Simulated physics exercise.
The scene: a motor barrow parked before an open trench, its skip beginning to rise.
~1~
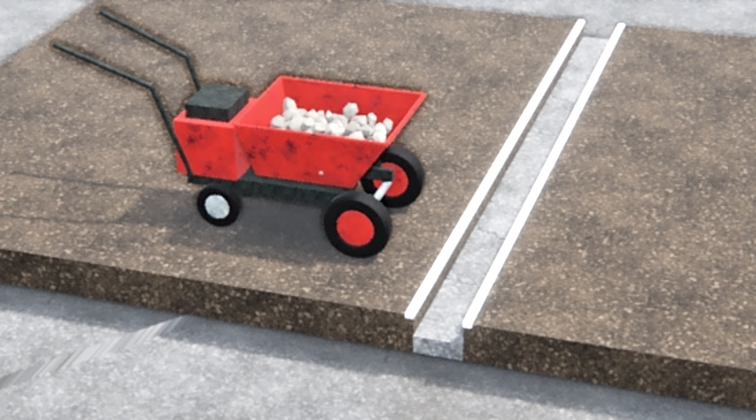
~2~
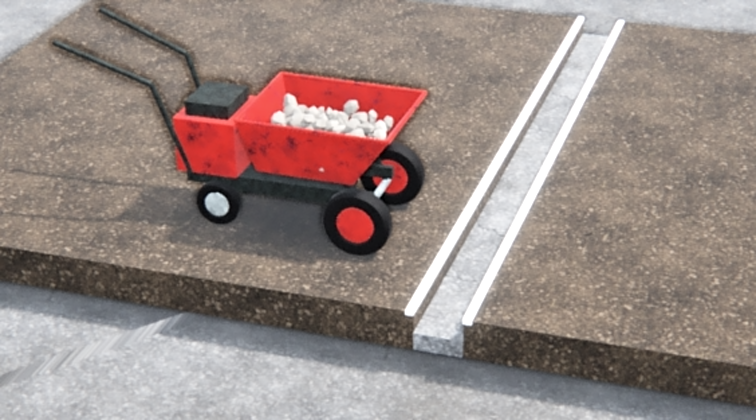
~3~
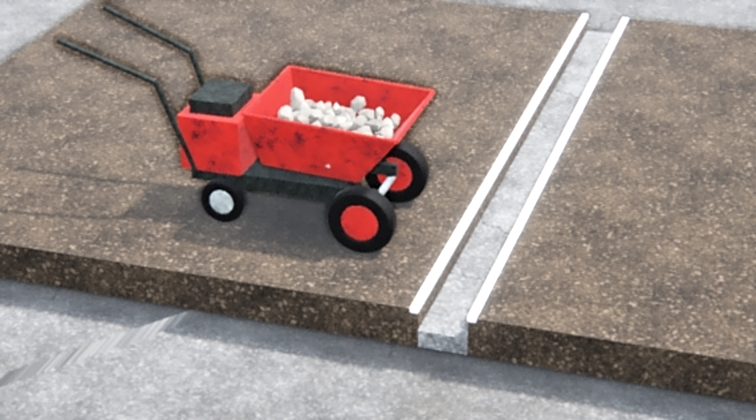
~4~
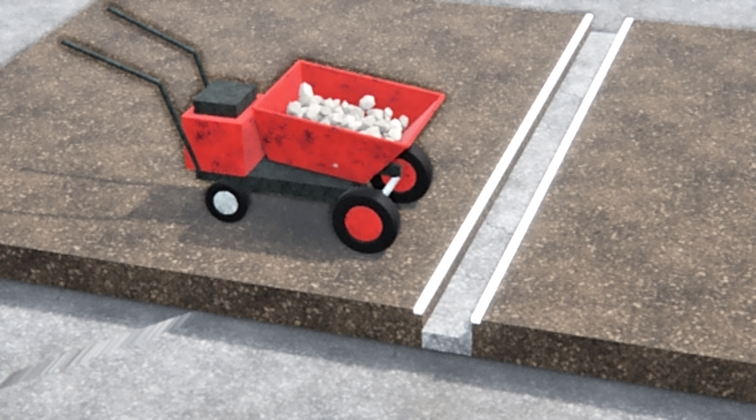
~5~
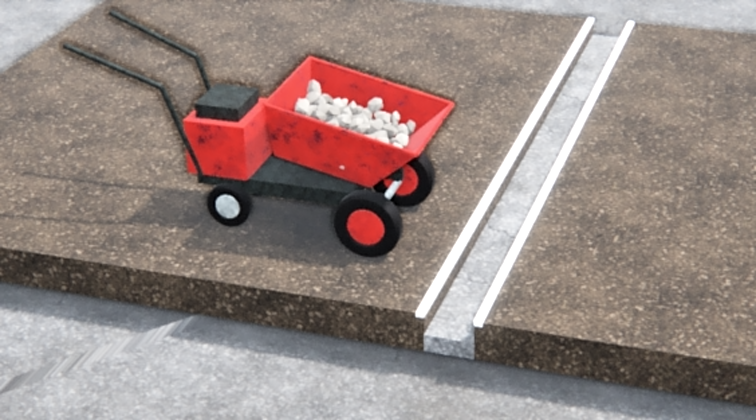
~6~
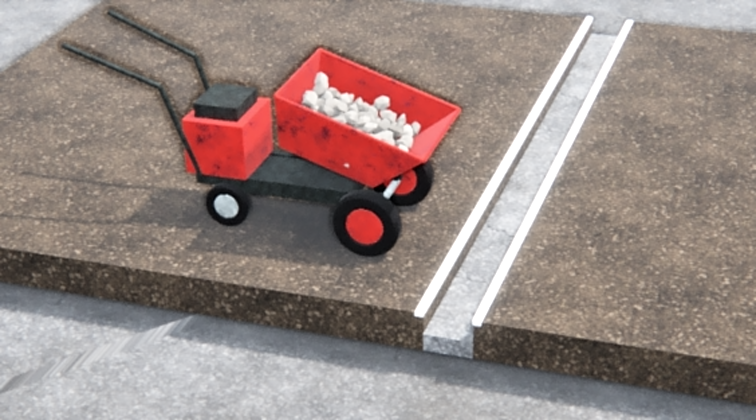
The video shows a red motor barrow loaded with broken white stones, standing on brown ground to the left of a narrow, white-edged trench. Its skip starts level, then gradually tilts toward the trench, its back end rising.
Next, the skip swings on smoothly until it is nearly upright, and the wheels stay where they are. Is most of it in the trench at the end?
It catches over half.
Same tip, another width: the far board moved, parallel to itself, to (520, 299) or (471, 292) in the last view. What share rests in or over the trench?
About 100 and 30 per cent.
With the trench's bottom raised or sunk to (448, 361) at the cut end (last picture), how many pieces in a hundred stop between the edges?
It comes to 80 per cent or so.
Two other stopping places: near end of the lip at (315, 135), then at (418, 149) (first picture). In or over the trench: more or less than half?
First the smaller part, then less than half.
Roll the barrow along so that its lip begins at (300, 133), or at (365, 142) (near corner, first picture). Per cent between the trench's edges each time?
First some 10, then 80 per cent.
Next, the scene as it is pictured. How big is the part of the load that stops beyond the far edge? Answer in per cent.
It comes to 20 per cent or so.
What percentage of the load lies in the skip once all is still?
Some 10 per cent.
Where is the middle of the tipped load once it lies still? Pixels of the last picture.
Around (498, 249).
Just after the last frame, skip tipped steeply; every one in the skip.
A moment on, skip tipped right over; the larger part in the skip; about a tenth in or heaped over the trench; just a few beyond it; just a few falling.
Further on, skip tipped right over; roughly a quarter in the skip; roughly half in or heaped over the trench; roughly a quarter beyond it.
When it is over, skip tipped right over; about a tenth in the skip; roughly two thirds in or heaped over the trench; roughly a quarter beyond it.
